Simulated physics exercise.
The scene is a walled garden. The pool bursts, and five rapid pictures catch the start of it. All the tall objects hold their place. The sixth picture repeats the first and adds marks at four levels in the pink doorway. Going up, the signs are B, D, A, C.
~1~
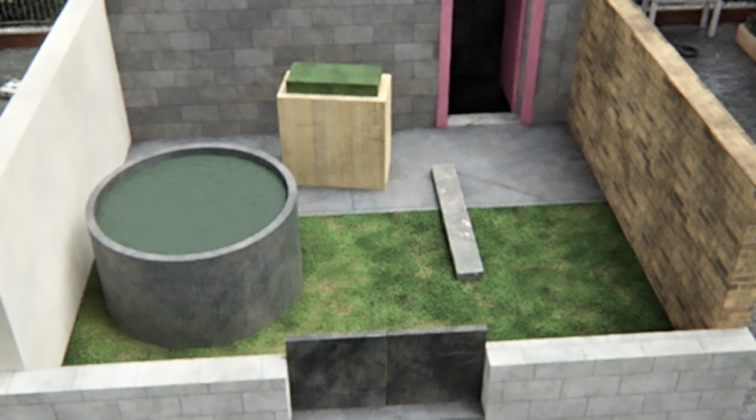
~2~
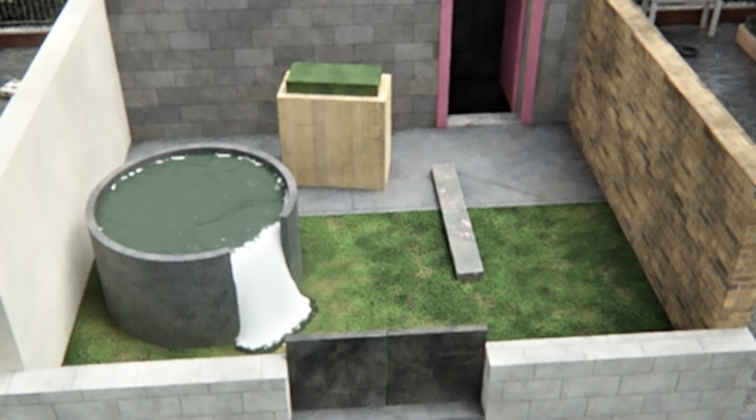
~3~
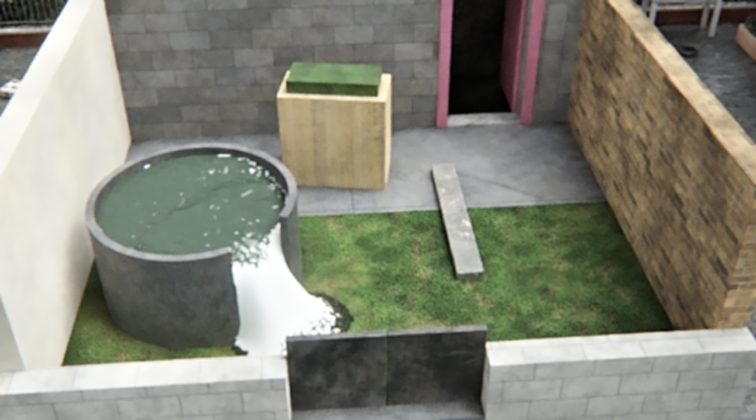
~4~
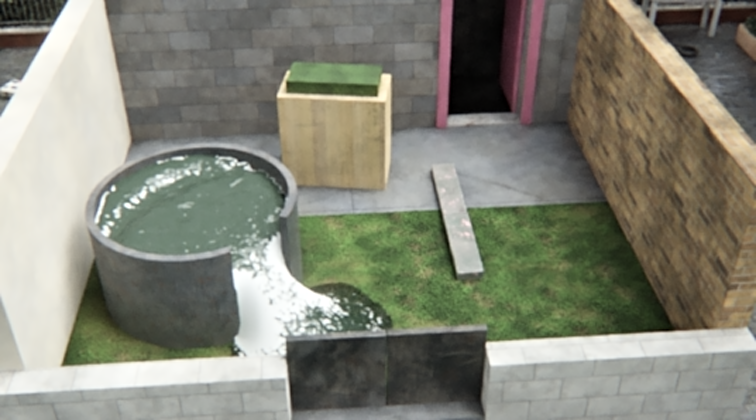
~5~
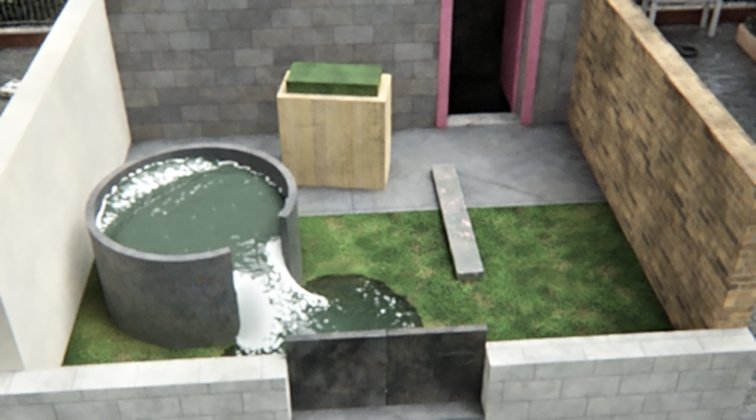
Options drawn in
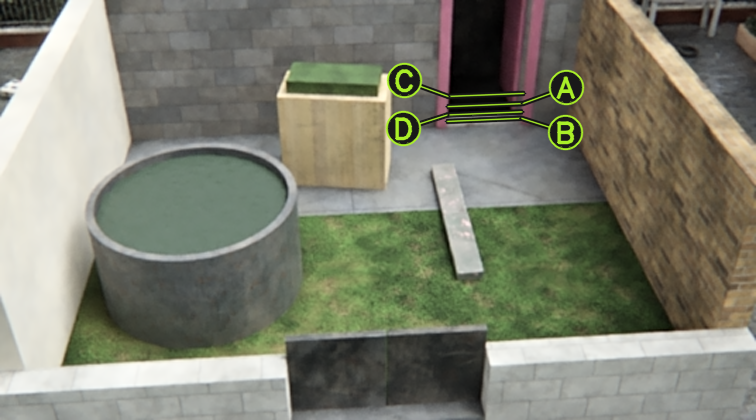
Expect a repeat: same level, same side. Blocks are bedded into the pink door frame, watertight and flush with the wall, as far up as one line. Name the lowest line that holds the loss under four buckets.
The limit is D.
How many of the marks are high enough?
Three of the four.
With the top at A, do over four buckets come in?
No, not at all.
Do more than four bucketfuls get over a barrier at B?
Yes.
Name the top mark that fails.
It is B.
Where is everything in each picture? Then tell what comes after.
In the first frame, water in the pool at rest, its middle at (194, 204); foot of the pink doorway at (483, 125); shut gate at (386, 343).
In the second frame, front seen at (309, 305), 1 % of the ground wet.
In the third frame, front seen at (323, 311), 3 % of the ground wet.
In the fourth frame, front seen at (378, 315), 7 % of the ground wet.
In the fifth frame, front seen at (389, 296), 10 % of the ground wet.
On the marked copy, A at (485, 105); B at (484, 119); C at (486, 94); D at (484, 113); from the bottom up B, D, A, C.
For mark A, nothing gets over.
For mark B, about 9 bucketfuls get in.
For mark C, nothing gets over.
For mark D, a splash gets over, under a bucket.
